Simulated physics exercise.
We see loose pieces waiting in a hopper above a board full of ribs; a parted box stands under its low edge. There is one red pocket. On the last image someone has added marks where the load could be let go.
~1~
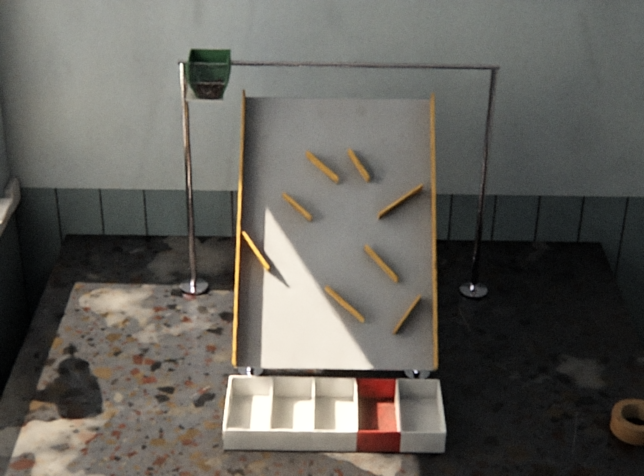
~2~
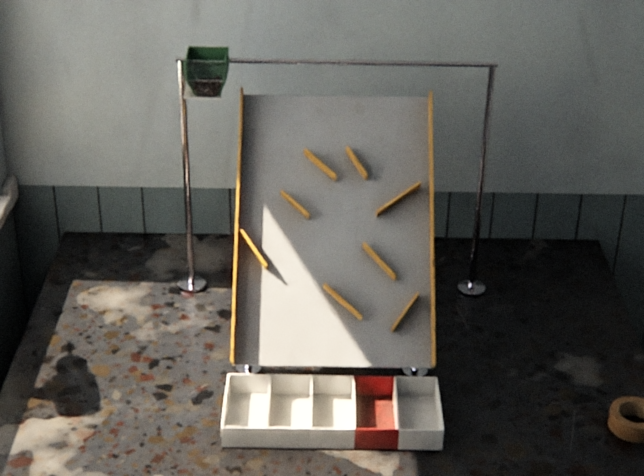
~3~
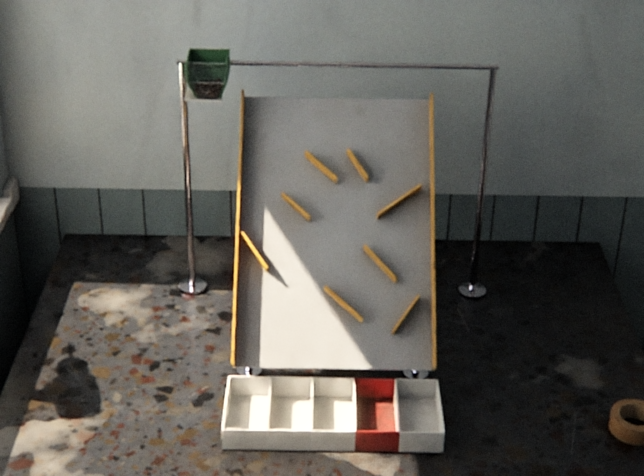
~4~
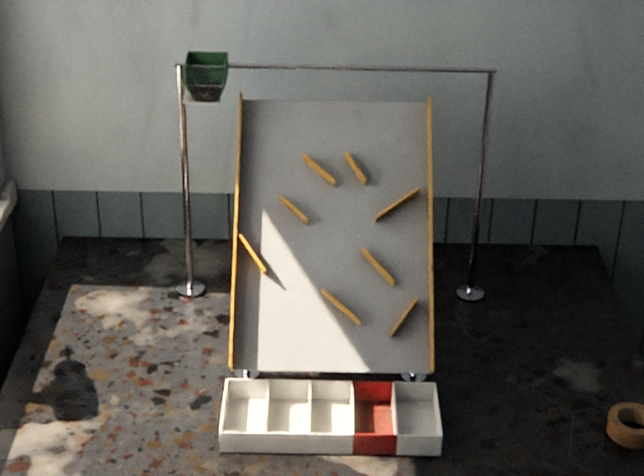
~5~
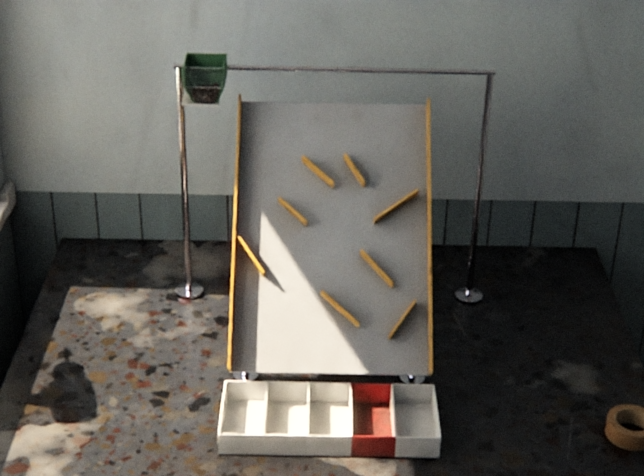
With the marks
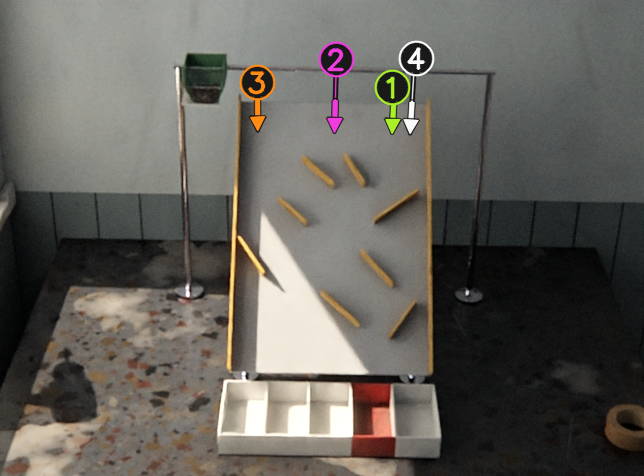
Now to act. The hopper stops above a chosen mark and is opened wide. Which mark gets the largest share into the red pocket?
Use mark 2.
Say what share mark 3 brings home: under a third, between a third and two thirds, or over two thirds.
Under a third.
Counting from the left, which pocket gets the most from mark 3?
The third.
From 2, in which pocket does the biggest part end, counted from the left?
The fourth from the left.
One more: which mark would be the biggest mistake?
The answer is 3.
On the marked copy, mark 1 meets the board at (392, 128); mark 2 meets the board at (334, 127); mark 3 meets the board at (257, 125); mark 4 meets the board at (410, 128).
For mark 1, about a third in the red pocket, about half in other pockets, a small part outside the box.
For mark 2, about two thirds in the red pocket, about a third in other pockets, a stray few outside the box.
For mark 3, a small part in the red pocket, about two thirds in other pockets, about a quarter outside the box.
For mark 4, about a quarter in the red pocket, about two thirds in other pockets, a small part outside the box.
